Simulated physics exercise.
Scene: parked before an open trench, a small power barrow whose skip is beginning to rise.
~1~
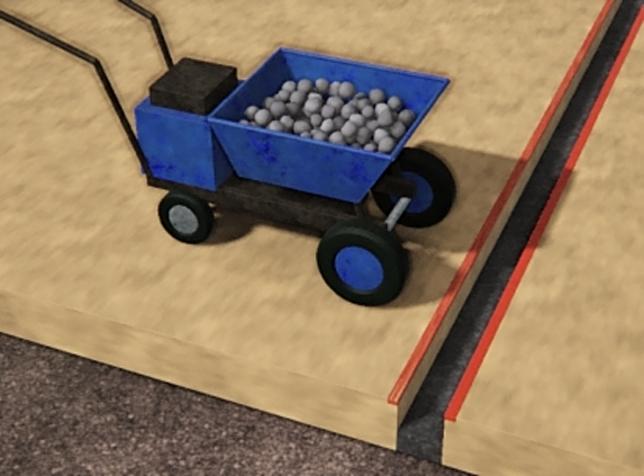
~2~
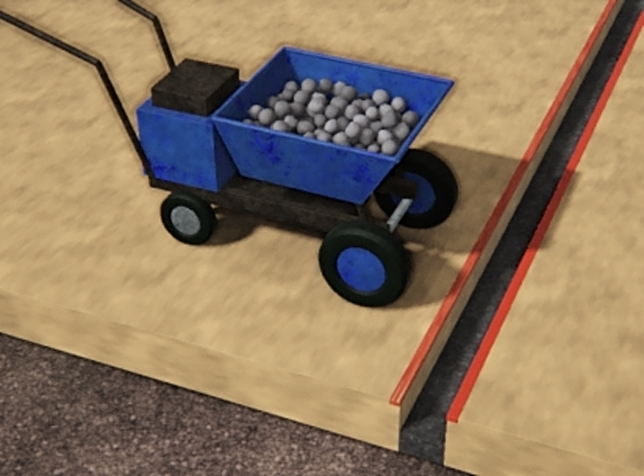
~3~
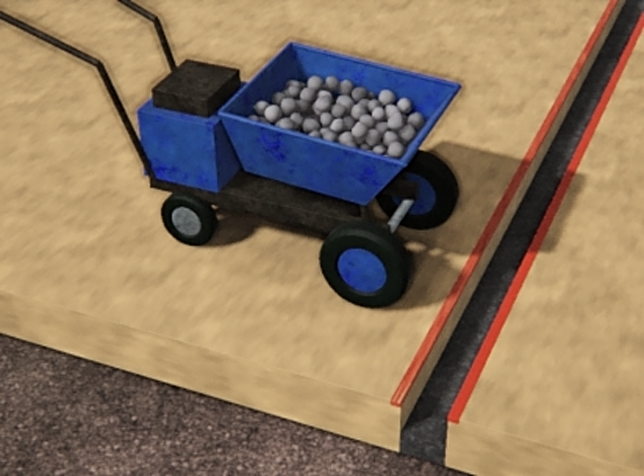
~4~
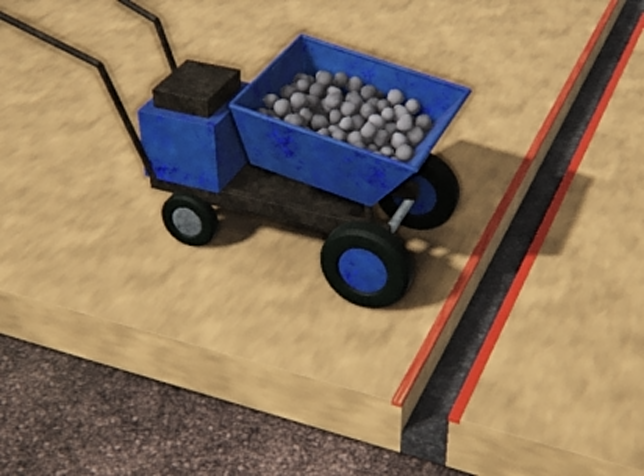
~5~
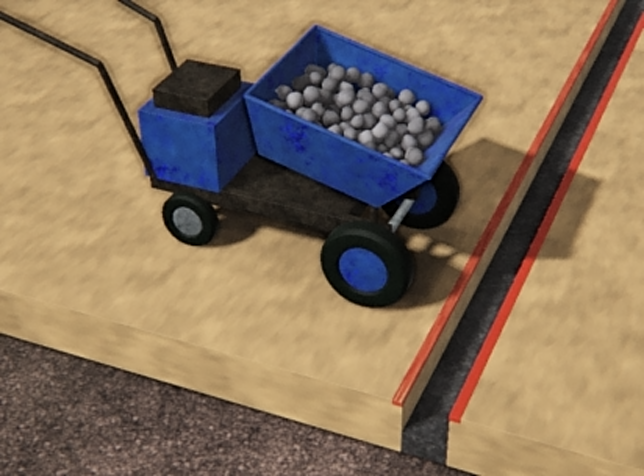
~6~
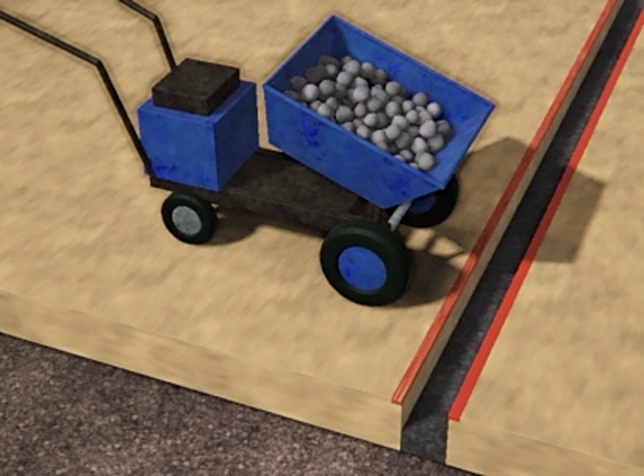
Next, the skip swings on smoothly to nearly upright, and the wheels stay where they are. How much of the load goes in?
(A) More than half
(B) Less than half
(B) Less than half.
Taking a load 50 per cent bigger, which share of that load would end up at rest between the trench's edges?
Around 0 percent of it.
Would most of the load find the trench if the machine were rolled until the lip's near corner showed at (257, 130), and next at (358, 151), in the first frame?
For the first try, shy of half; for the second, shy of half.
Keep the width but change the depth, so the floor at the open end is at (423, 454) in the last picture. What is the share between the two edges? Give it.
It comes out near 0 percent.
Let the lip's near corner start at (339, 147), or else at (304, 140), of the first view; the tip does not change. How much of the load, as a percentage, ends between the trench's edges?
60 per cent, then 60 per cent.
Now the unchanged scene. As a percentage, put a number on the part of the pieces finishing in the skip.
5 per cent, roughly.
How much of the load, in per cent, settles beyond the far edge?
About 90 %.
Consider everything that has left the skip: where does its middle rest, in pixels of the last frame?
Roughly at (572, 299), give or take.
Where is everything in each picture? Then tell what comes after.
Lip of the skip near (392, 159), level; top of the load near (310, 111), round cobbles; first edge of the trench near (417, 354); far edge near (473, 369), the trench under half as wide as the skip, and about as deep as wide, in the first picture.
Lip of the skip near (396, 160), tipped barely; top of the load near (314, 111), in the second picture.
Lip of the skip near (404, 164), tipped barely; top of the load near (320, 108), in the third picture.
Lip of the skip near (415, 170), tipped a little; top of the load near (313, 103), in the fourth picture.
Lip of the skip near (428, 177), tipped a little; top of the load near (325, 98), in the fifth picture.
Lip of the skip near (442, 187), tipped clearly; top of the load near (328, 90); first edge of the trench near (421, 354); far edge near (477, 369), in the sixth picture.
Shortly afterwards, skip tipped steeply; the whole lot in the skip.
Next, skip tipped right over; the bulk in the skip; near a quarter beyond it; only a few falling.
Some moments later, skip tipped right over; near a quarter in the skip; the bulk beyond it.
In the end, skip tipped right over; a little in the skip; only a few in or heaped over the trench; all but a few beyond it.
